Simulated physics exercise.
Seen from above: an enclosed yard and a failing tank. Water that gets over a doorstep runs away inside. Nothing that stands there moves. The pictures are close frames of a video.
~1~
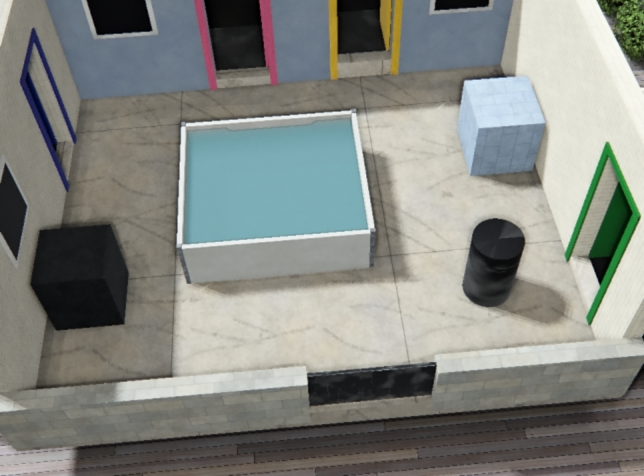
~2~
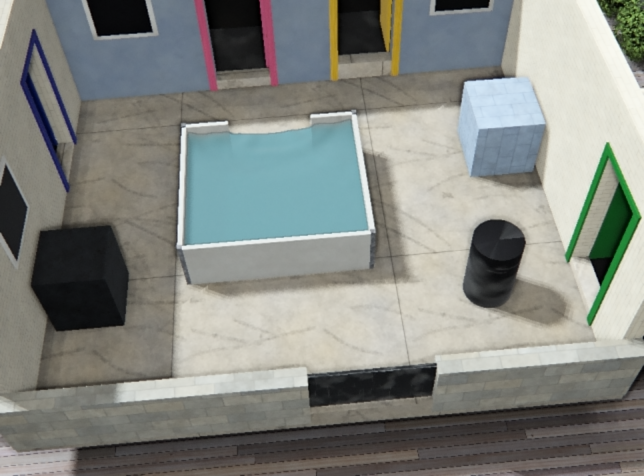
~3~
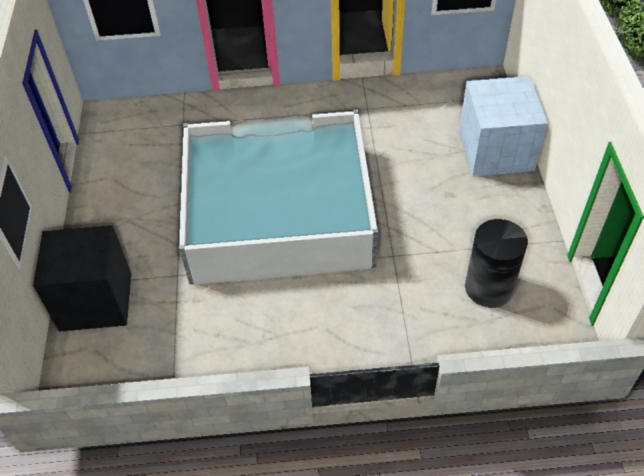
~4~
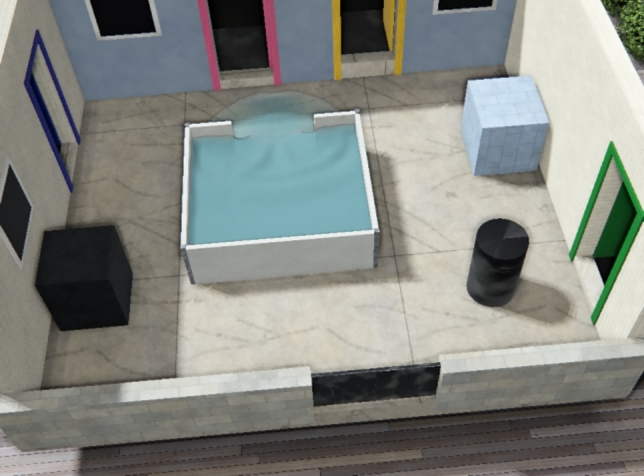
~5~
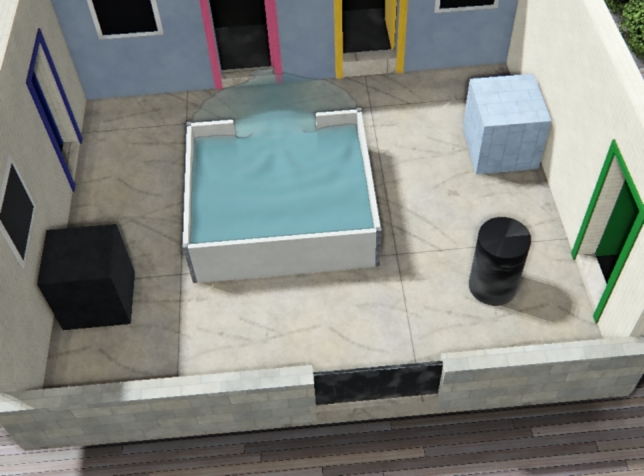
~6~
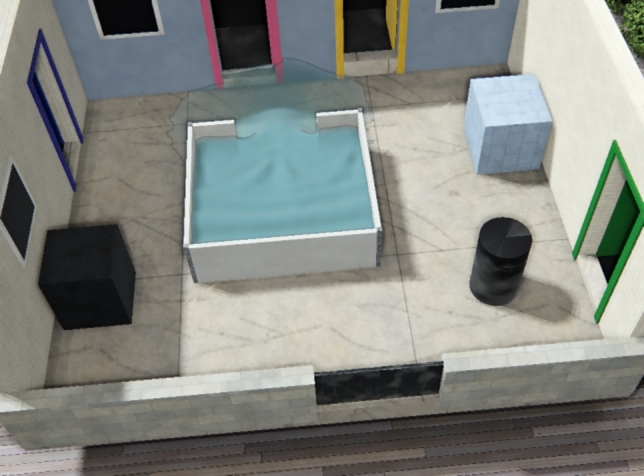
An open tank of blue water breaks at its far side, and water spreads outward.
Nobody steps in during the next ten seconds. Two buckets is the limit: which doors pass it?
One by one: The yellow door admits no more than that; the green door admits no more than that; the pink door lets in a lot; the blue door lets in a lot.
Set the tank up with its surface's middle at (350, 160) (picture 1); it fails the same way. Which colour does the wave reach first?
The yellow door.
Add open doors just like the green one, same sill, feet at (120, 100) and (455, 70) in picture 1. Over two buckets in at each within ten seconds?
In turn: Takes more, passes that mark.
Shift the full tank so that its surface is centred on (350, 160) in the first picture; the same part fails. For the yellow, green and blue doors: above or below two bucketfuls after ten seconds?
One by one: Yellow lets more in, green is under, blue lets more in.
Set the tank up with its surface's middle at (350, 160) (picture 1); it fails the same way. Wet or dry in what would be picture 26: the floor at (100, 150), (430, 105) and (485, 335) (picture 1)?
As listed: Awash, awash, free of water.
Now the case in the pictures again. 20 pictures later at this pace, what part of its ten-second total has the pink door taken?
I make it 85 per cent.
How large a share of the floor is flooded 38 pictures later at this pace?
Some 80 per cent.
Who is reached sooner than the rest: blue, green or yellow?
First comes the yellow-painted one.
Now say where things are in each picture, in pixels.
In the first picture, the open tank at (273, 179) is whole and still.
In the second picture, water pours out on the open tank's far side and has run to a hidden place.
In the third picture, water pours out on the open tank's far side and has run to a hidden place.
In the fourth picture, water pours out on the open tank's far side and has run to (254, 97).
In the fifth picture, the front is at (230, 88), out from the gap on the open tank's far side.
In the sixth picture, the front is at (196, 91), out from the gap on the open tank's far side.
A moment on, water covers 20 % of the floor; the yellow door wet at the sill, nothing in, the green door not reached, the pink door far over two buckets in, the blue door not reached.
Next, water covers 30 % of the floor; the yellow door wet at the sill, nothing in, the green door not reached, the pink door far over two buckets in, the blue door wet at the sill, nothing in.
Then, water covers 45 % of the floor; the yellow door wet at the sill, nothing in, the green door wet at the sill, nothing in, the pink door far over two buckets in, the blue door over two buckets in.
Later, water covers 80 % of the floor; the yellow door wet at the sill, nothing in, the green door wet at the sill, nothing in, the pink door far over two buckets in, the blue door over two buckets in.
In the end, water covers 95 % of the floor; the yellow door wet at the sill, nothing in, the green door wet at the sill, nothing in, the pink door far over two buckets in, the blue door far over two buckets in.
